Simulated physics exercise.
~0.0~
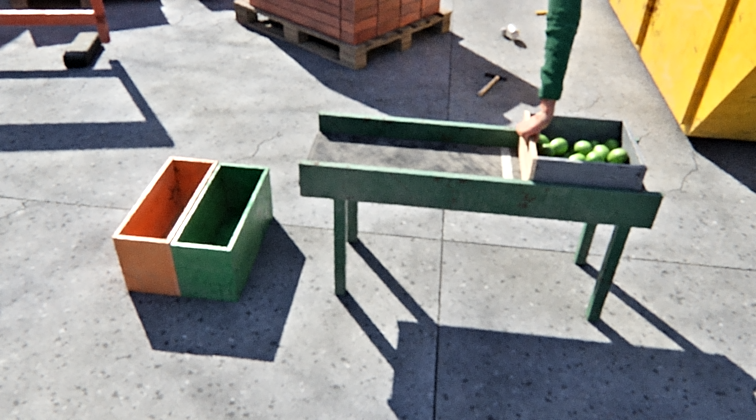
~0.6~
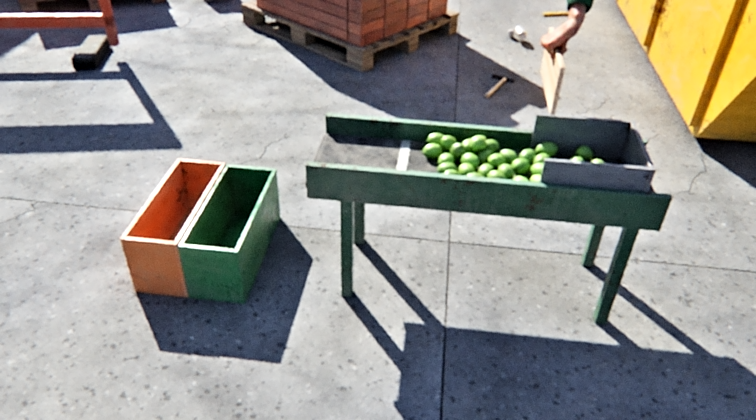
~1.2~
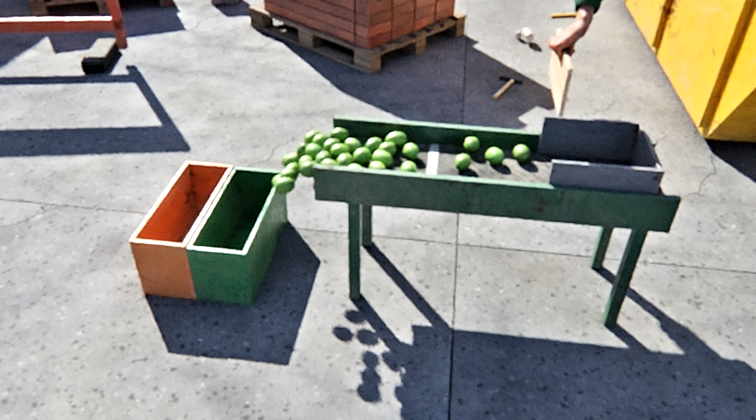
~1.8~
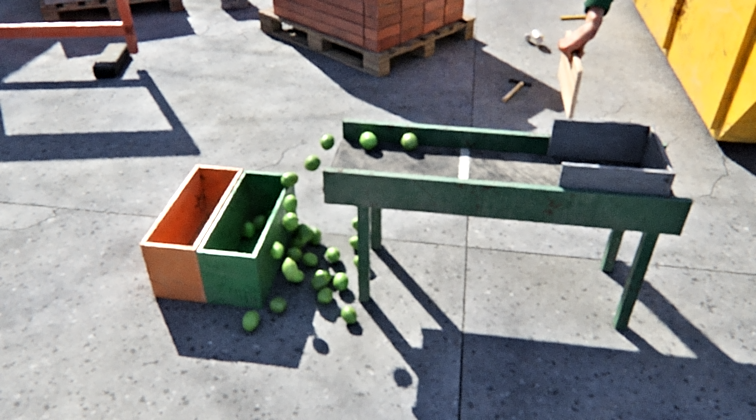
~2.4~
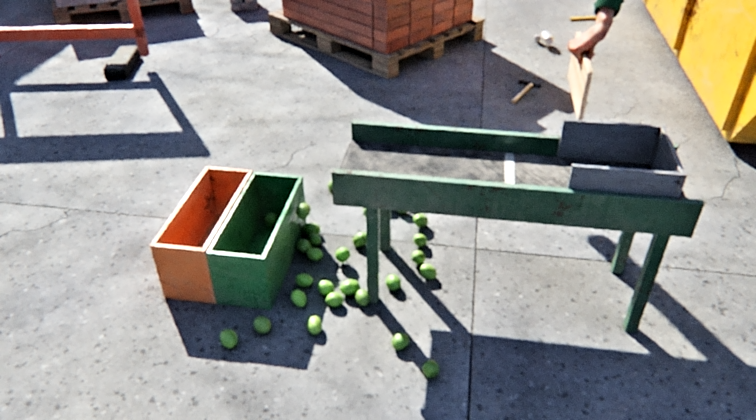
In this clip, a hand lifts a gate from a grey pen on a green-sided conveyor, and green limes ride left along the belt and spill off its end. A few land in the green tote beside an orange bin, while most scatter on the ground short of it.
